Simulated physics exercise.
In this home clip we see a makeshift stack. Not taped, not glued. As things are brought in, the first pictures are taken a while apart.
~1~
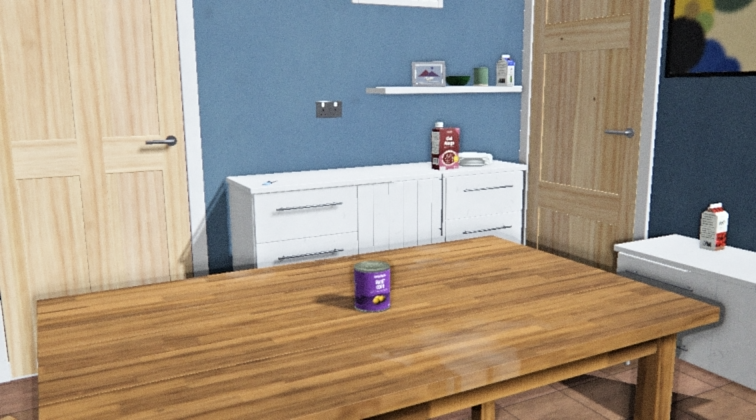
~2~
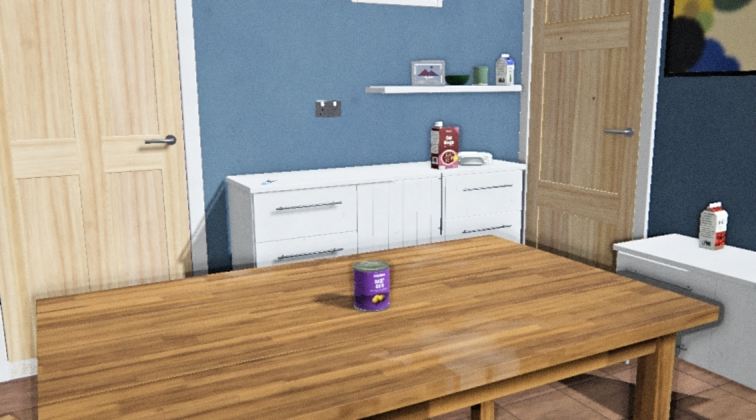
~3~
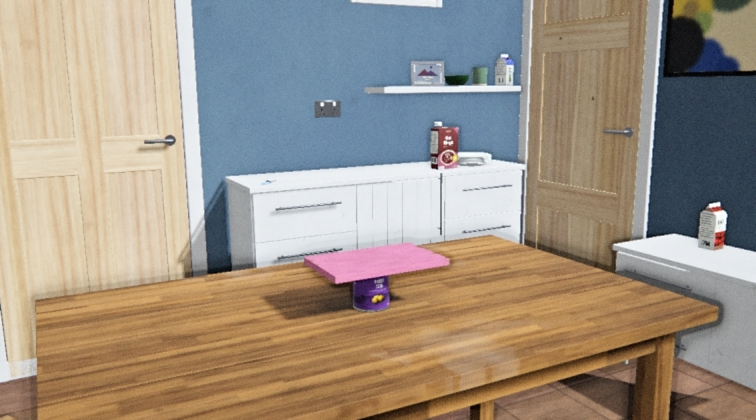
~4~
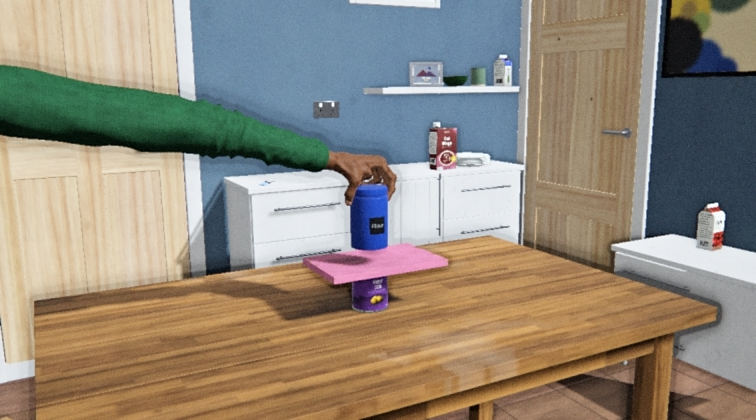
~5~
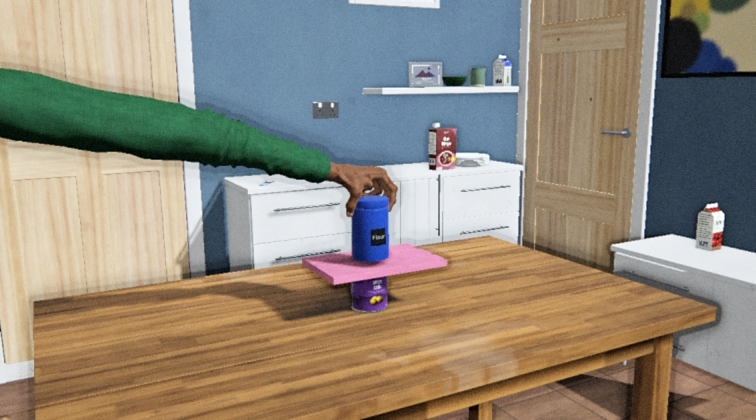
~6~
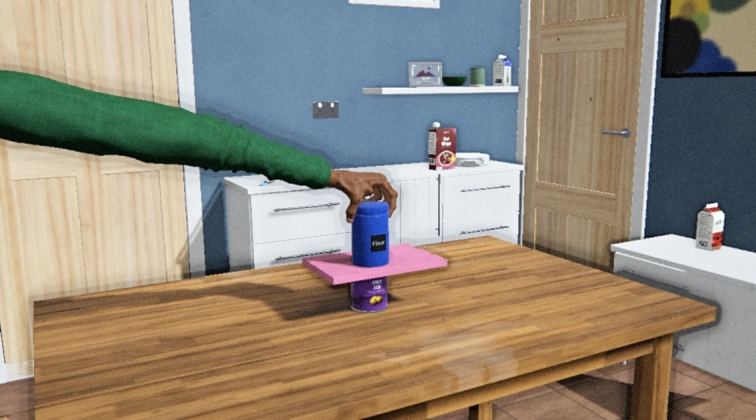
A green-sleeved arm lowering a blue jar onto a pink board resting on a purple tin on a wooden table.
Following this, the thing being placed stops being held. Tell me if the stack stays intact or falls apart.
The result is a standing stack.
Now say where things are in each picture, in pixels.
The last thing is not in view yet; purple tin (372, 286), in the first frame.
The last thing is not in view yet; purple tin (372, 286), in the second frame.
The last thing is not in view yet; purple tin (371, 286), in the third frame.
On its way; blue jar (369, 217); purple tin (370, 287), in the fourth frame.
On its way; blue jar (370, 228); purple tin (369, 287), in the fifth frame.
Set down, still held; blue jar (370, 234); purple tin (369, 287), in the sixth frame.
Then, 0.20 s on from there, no change.
Then, 0.40 s on from there, blue jar resting near (370, 234).
In the end, all 3 unmoved. At the end, from the last picture's camera, blue jar near (370, 234). The stack stays up.
